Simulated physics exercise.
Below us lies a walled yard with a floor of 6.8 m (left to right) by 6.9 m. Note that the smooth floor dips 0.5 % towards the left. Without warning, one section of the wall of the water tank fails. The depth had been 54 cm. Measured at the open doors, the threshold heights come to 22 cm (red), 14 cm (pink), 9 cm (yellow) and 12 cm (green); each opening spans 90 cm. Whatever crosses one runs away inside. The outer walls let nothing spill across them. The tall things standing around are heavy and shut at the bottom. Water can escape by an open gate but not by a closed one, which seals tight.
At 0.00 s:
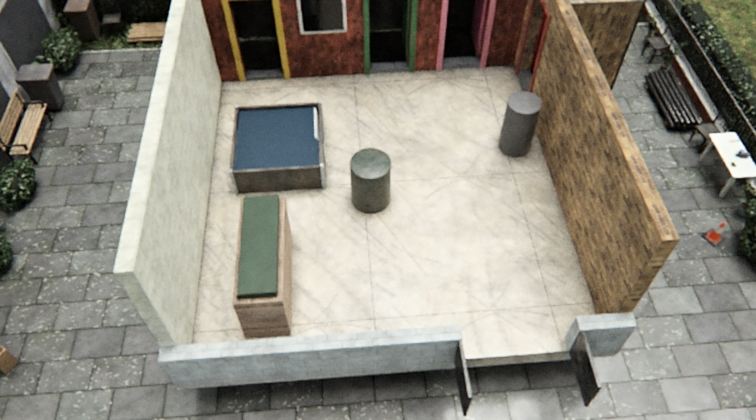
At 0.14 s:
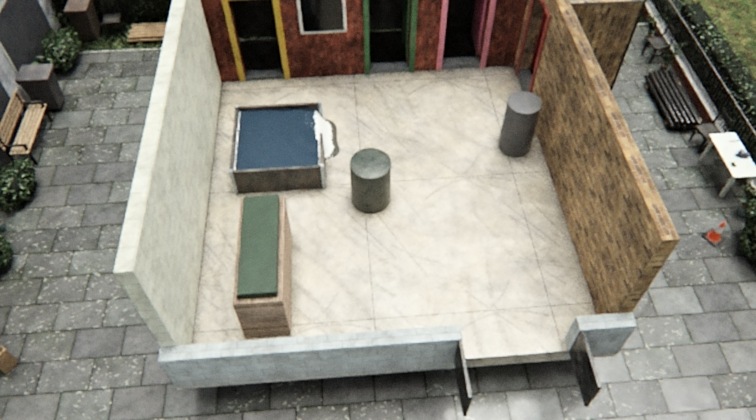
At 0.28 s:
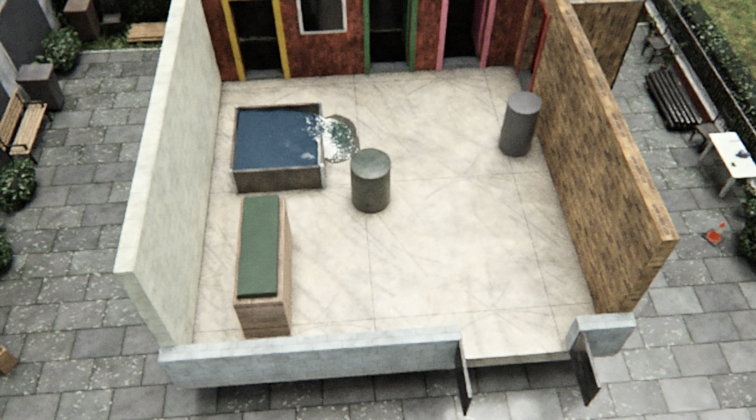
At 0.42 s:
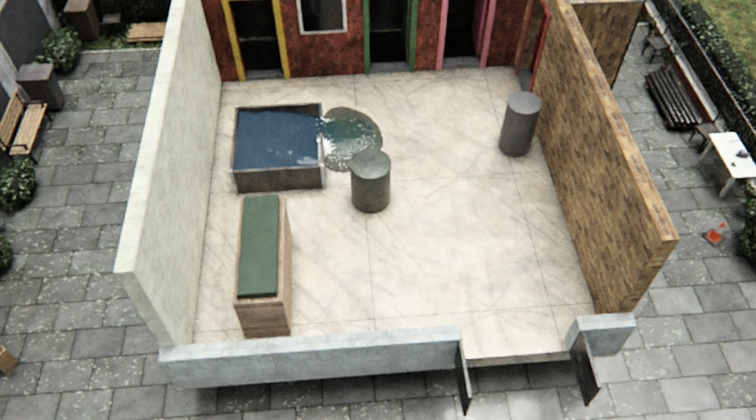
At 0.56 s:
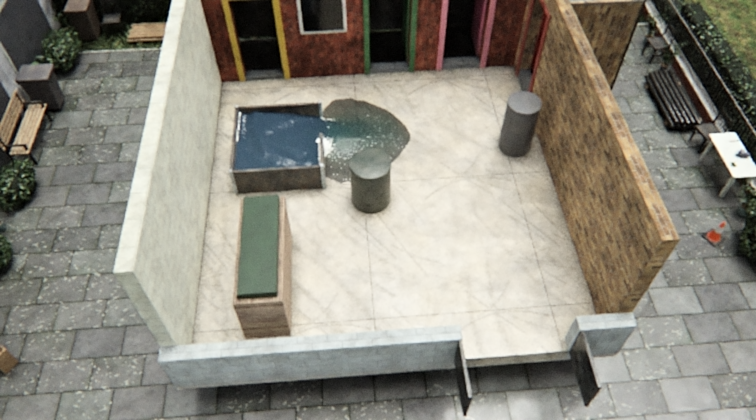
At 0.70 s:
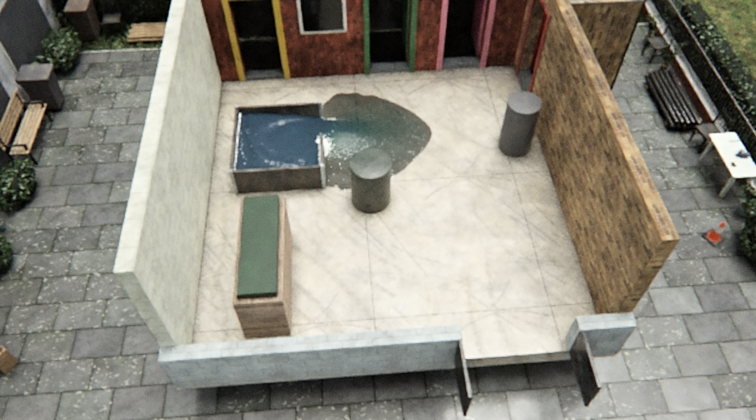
Water pours from the right side of a raised tank and spreads across the pale floor.
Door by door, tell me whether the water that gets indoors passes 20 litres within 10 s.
In the end red door: Beneath the limit; pink door: Beneath the limit; yellow door: Beneath the limit; green door: Beneath the limit.
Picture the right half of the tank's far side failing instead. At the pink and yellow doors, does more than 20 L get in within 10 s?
Log - pink: Threshold not reached, yellow: Threshold topped.
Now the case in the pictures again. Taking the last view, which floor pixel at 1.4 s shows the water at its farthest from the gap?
Location: Approx. (512, 122) in the last view.
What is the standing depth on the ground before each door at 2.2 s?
Centimetres: Red 13 / pink 10 / yellow 0 / green 11.
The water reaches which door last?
Yellow.
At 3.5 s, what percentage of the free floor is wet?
Close to 40 in a hundred parts are wet.
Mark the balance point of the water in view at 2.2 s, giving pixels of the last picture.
At roughly (353, 140).
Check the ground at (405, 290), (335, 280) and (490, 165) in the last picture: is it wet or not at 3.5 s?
Point 1: Unreached; point 2: Unreached; point 3: Reached.
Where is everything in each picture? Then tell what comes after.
The water tank at (278, 138) is whole and still, 54 cm deep, in the first frame.
Water pours out at (321, 134) and has run 0.5 m, to (327, 123); typically 5 cm deep outside, 54 cm at the water tank's back, in the second frame.
The front is at a hidden place, 0.8 m from the gap at (321, 135); 0.7 m2 of floor is under water; 54 cm left at the back of the water tank, in the third frame.
Water pours out at (321, 135) and has run 1.2 m, to a hidden place; typically 6 cm deep outside, 54 cm at the water tank's back, in the fourth frame.
The front is at (404, 130), 1.8 m from the gap at (321, 135); 2.6 m2 of floor is under water; 50 cm left at the back of the water tank, in the fifth frame.
Water pours out at (321, 134) and has run 2.2 m, to (427, 131); typically 4 cm deep outside, 46 cm at the water tank's back, in the sixth frame.
After 1.4 s water covers 25 % of the floor and is deepest (28 cm) near (327, 133); red door not reached, pink door not reached, yellow door not reached, green door not reached.
After 2.2 s water covers 35 % of the floor and is deepest (21 cm) near (327, 133); red door 13 cm at the sill, 0 L in, pink door 10 cm at the sill, 0 L in, yellow door not reached, green door 11 cm at the sill, 1 L in.
After 3.5 s water covers 40 % of the floor and is deepest (20 cm) near (513, 72); red door 19 cm at the sill, 1 L in, pink door 7 cm at the sill, 0 L in, yellow door not reached, green door 7 cm at the sill, 2 L in.
After 6.0 s water covers 50 % of the floor and is deepest (10 cm) near (431, 139); red door 9 cm at the sill, 1 L in, pink door 8 cm at the sill, 1 L in, yellow door 1 cm at the sill, 0 L in, green door 7 cm at the sill, 2 L in.
After 10.0 s water covers 80 % of the floor and is deepest (6 cm) near (447, 346); red door 4 cm at the sill, 1 L in, pink door 5 cm at the sill, 1 L in, yellow door 2 cm at the sill, 0 L in, green door 5 cm at the sill, 2 L in.
